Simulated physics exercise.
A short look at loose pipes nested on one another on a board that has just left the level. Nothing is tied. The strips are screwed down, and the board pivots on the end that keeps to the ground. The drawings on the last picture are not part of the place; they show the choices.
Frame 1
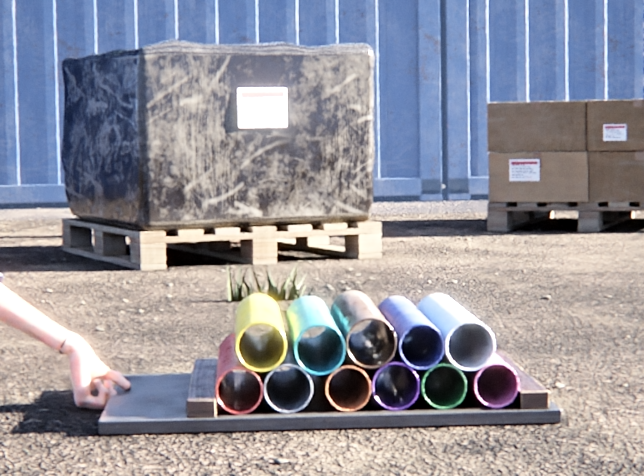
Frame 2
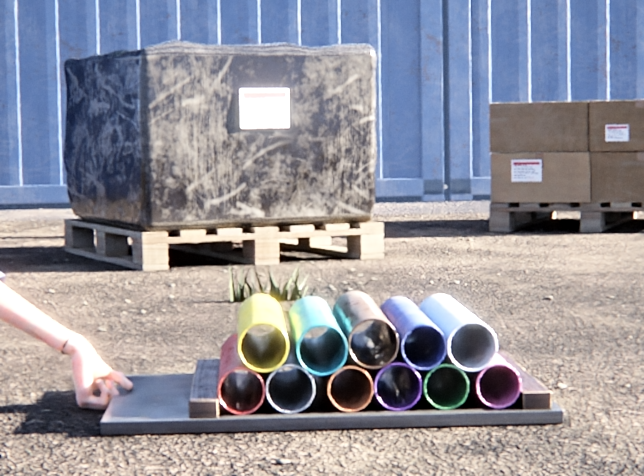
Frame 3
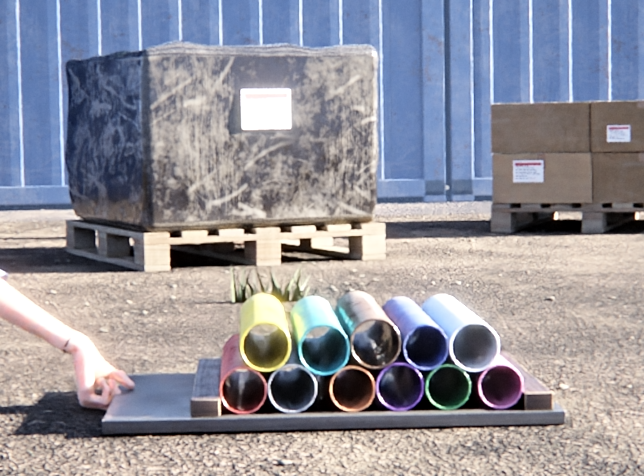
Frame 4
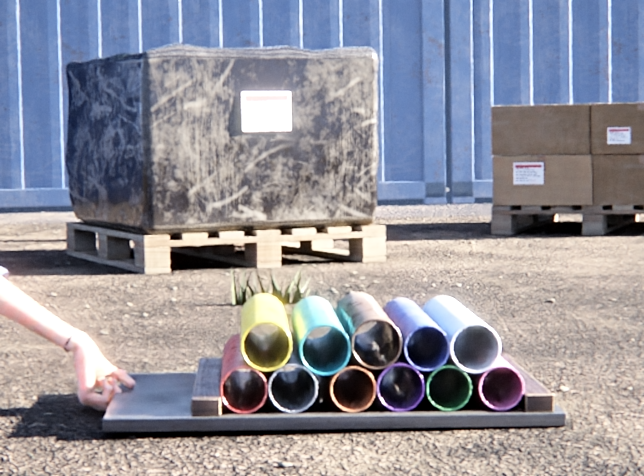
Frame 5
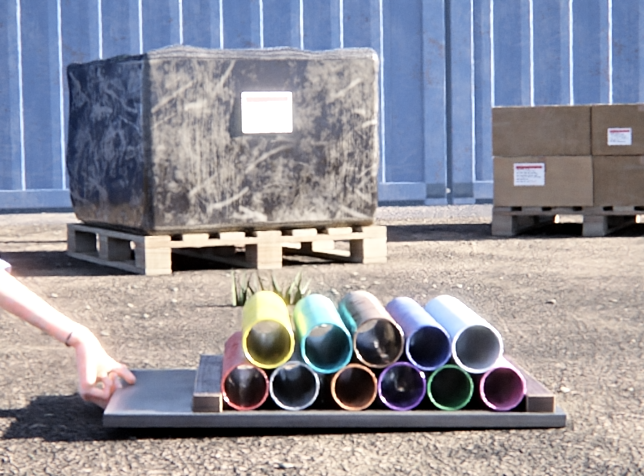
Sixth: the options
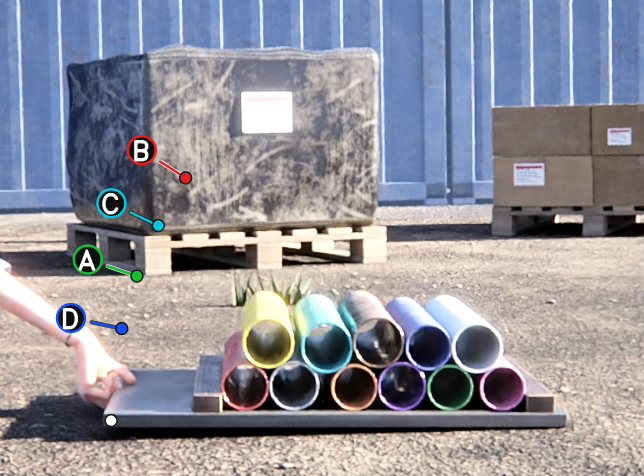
Colourful stacked pipes stay nested on a board while a hand grips its left end.
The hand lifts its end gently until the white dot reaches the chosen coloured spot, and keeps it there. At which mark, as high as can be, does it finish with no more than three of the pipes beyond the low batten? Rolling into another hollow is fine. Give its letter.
Up to A.
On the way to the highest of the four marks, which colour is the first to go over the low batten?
The white one.
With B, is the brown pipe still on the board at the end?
No.
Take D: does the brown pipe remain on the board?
The brown pipe: Yes.
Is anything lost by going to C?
Yes, at C.
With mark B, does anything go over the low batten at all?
At B: Yes.
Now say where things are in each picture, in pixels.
Turquoise pipe (320, 349); white pipe (470, 346); yellow pipe (261, 346), in the first picture.
Yellow pipe (263, 347); blue pipe (424, 347), in the second picture.
Board (328, 389); red pipe (243, 390); grey pipe (292, 389); pink pipe (500, 386), in the third picture.
Board (328, 389); red pipe (244, 390); grey pipe (293, 388), in the fourth picture.
Board (329, 387); red pipe (245, 386); grey pipe (294, 386), in the fifth picture.
On the marked copy, A at (137, 276); B at (186, 178); C at (158, 225); D at (122, 328); the white dot at (111, 421).
With A. Early on, board at 15°.
Further on, board at 20°.
At the end, board at 20°, three over the low batten (white, blue, brown).
As for the rest, B five over the low batten; C four over the low batten (turquoise, white, blue, brown); D none over the low batten.
